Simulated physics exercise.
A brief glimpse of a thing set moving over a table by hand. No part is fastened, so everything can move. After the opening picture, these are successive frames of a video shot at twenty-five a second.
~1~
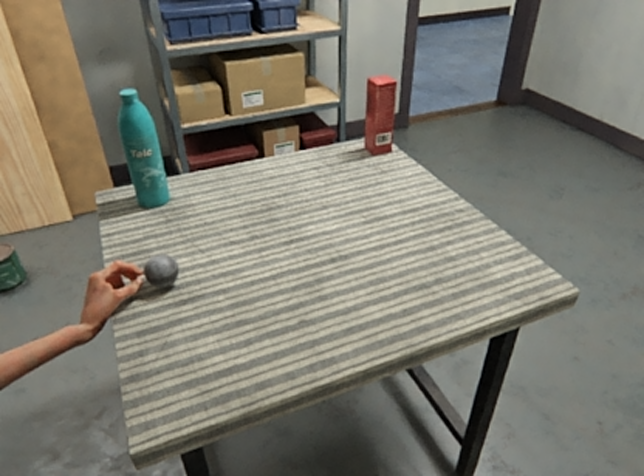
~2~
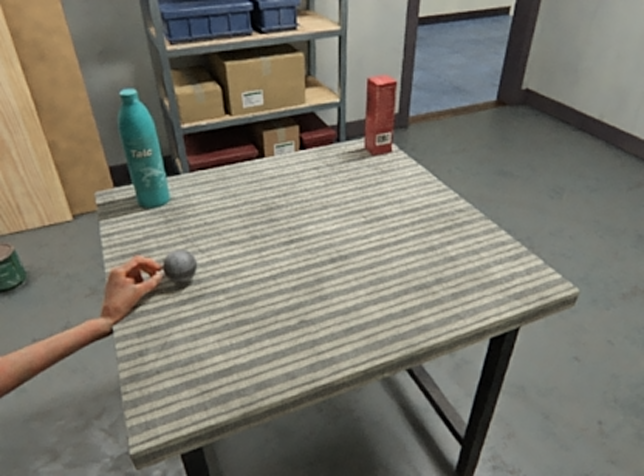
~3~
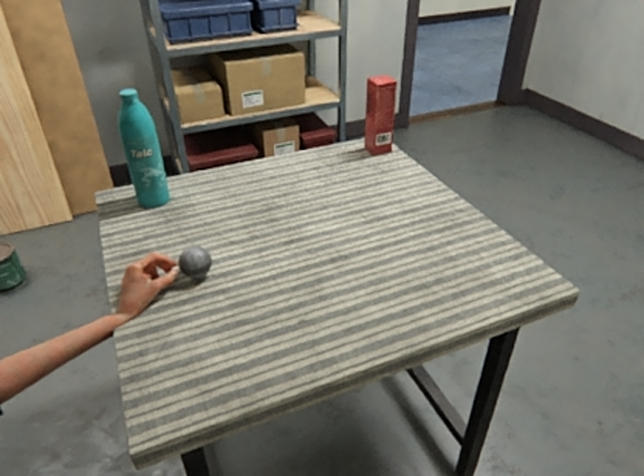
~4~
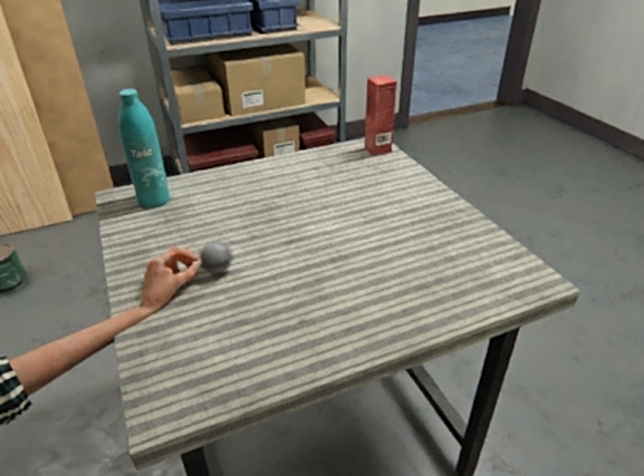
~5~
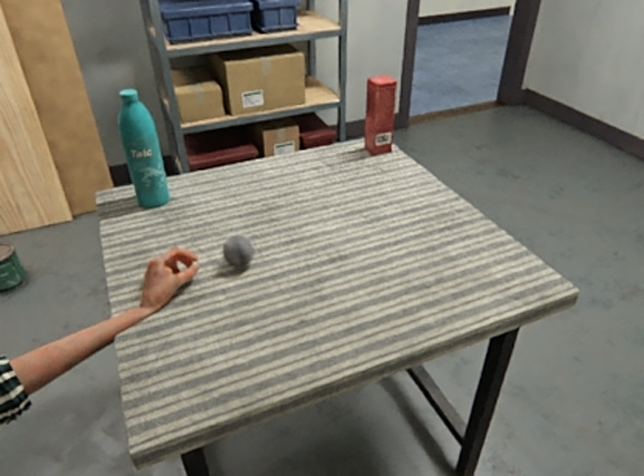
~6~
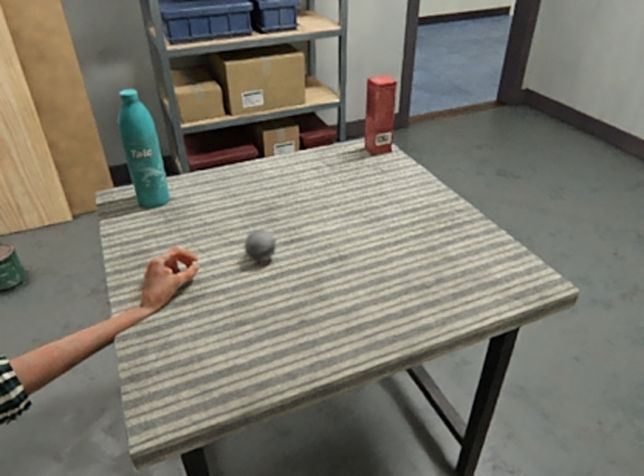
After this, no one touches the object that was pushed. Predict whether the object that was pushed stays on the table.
It is going to finish off the table.
Then, 0.20 s past the last view, grey ball displaced well along near (358, 221).
Then, 0.40 s past the last view, grey ball displaced well along near (439, 199).
Then, 0.70 s past the last view, grey ball now off the table.
Then, 0.90 s past the last view, things are still on the move.
Finally, off the table, grey ball.
